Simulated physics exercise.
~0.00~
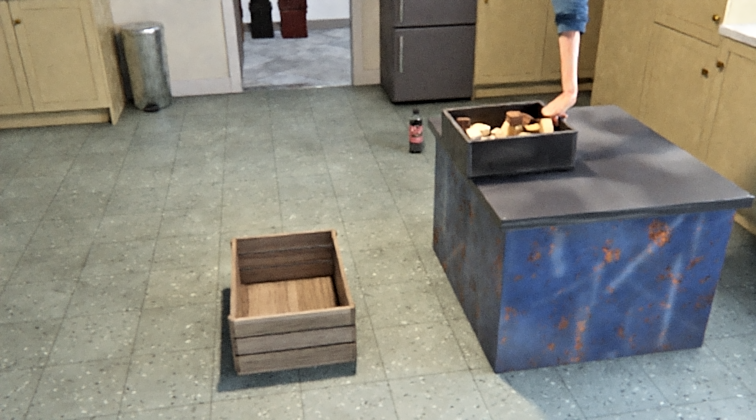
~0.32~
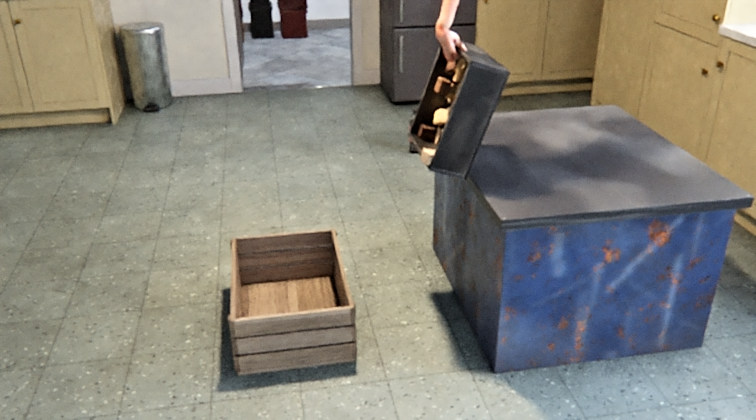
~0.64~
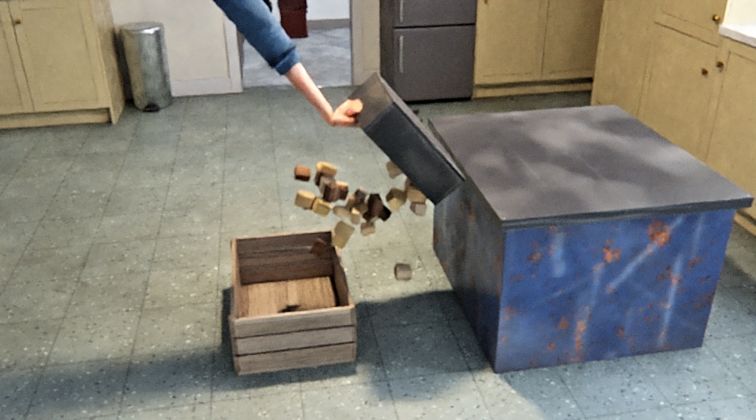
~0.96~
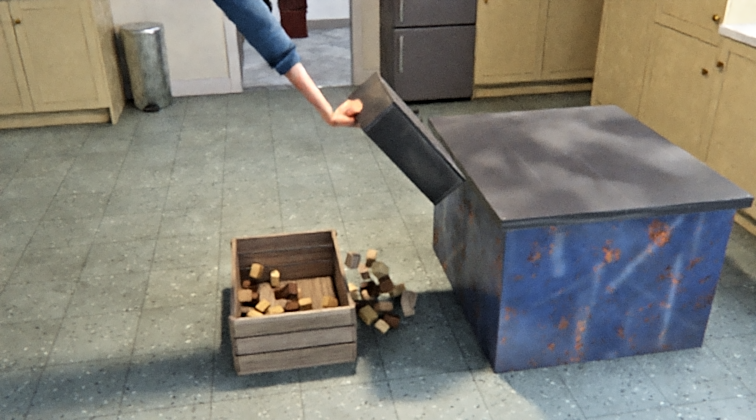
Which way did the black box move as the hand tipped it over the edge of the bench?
The black box moved to the left, over the side of the bench nearest the wooden crate.
